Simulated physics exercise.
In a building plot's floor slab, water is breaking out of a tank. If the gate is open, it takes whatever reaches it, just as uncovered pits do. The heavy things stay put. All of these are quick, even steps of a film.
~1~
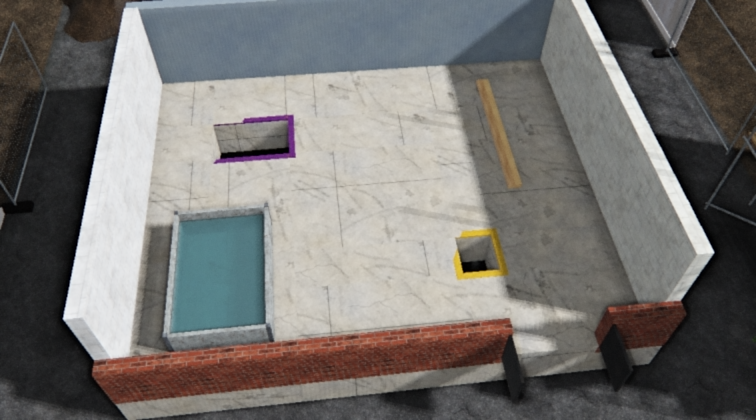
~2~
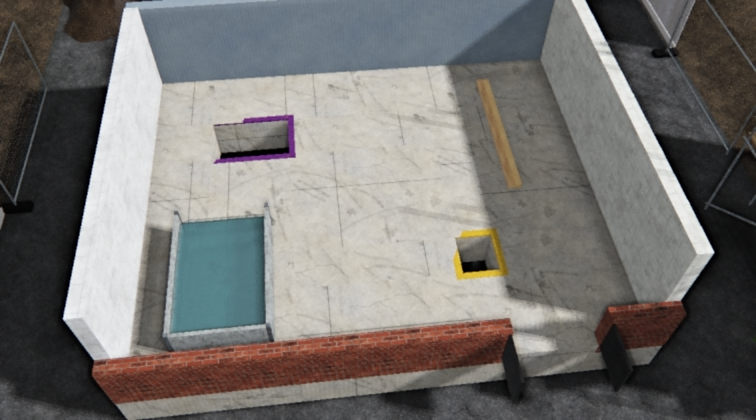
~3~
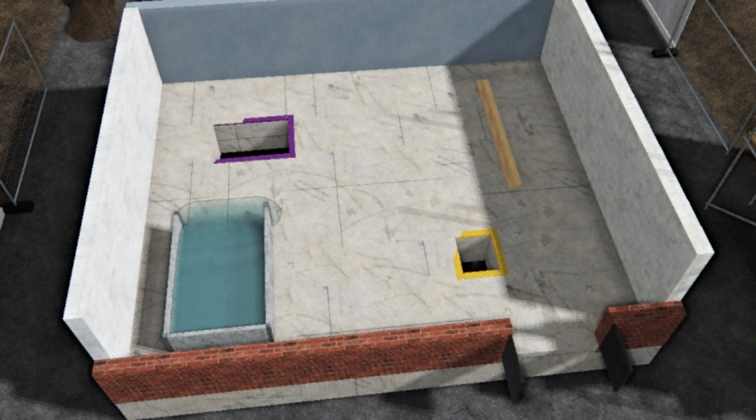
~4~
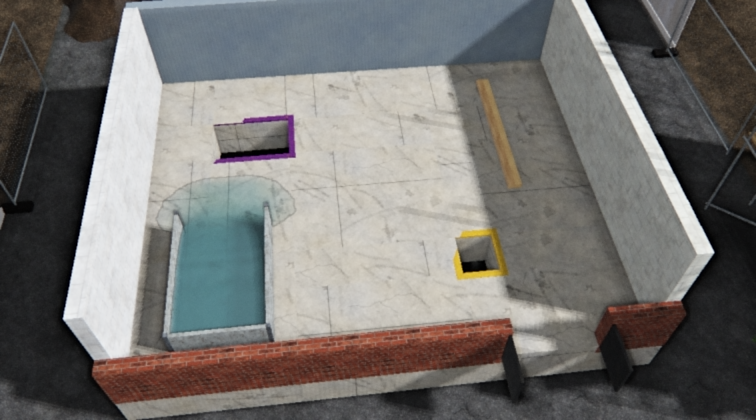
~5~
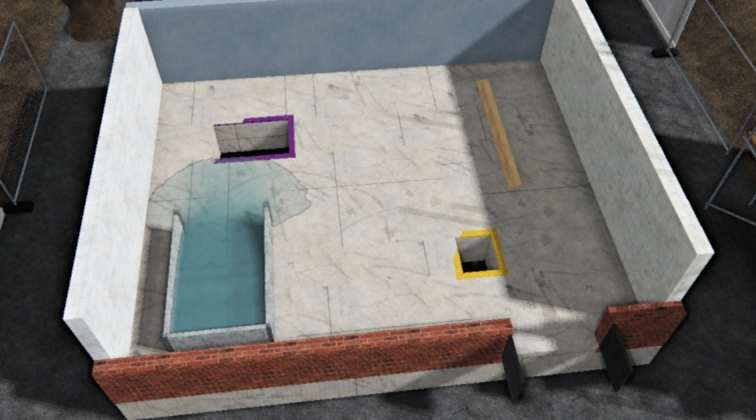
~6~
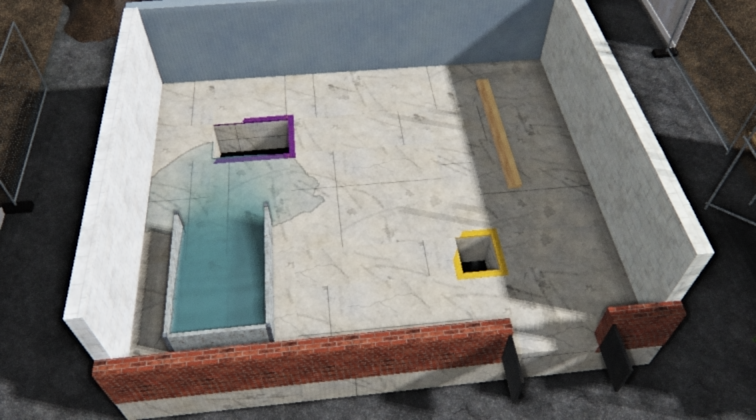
Water pours out through the far side of an open tank and spreads in a widening sheet across the pale floor slab, reaching the near edge of the purple-edged pit, while the yellow-edged pit and wooden plank stay still.
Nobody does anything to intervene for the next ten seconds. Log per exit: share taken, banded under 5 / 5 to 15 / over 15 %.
Log - gate: Under 5 %; purple pit: Over 15 %; yellow pit: Under 5 %.
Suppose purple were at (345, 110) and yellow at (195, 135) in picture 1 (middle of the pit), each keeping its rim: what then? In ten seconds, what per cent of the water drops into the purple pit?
Purple: About 30 %.
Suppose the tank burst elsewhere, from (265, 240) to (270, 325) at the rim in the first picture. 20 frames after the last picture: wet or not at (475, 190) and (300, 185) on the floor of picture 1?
Point one waterlogged, point two not reached.
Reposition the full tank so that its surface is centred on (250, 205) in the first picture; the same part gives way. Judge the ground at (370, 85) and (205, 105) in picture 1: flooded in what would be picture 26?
One after the other: Covered, no water.
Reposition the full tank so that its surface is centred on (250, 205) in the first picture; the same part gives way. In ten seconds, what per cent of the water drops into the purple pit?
Share in the purple pit - 80 in a hundred.
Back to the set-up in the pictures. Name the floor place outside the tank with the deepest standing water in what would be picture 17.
Somewhere near (163, 89).
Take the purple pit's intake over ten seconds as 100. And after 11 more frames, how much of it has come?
My estimate: Close to 40 per cent.
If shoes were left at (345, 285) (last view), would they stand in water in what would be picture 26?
That place: Spared.
A moment on, water covers 15 % of the floor; the gate 0 %, the purple pit 9 %, the yellow pit 0 %.
Next, water covers 20 % of the floor; the gate 0 %, the purple pit 20 %, the yellow pit 0 %.
Then, water covers 30 % of the floor; the gate 0 %, the purple pit 33 %, the yellow pit 0 %.
Later, water covers 40 % of the floor; the gate 0 %, the purple pit 43 %, the yellow pit 0 %.
In the end, water covers 50 % of the floor; the gate 0 %, the purple pit 52 %, the yellow pit 1 %.
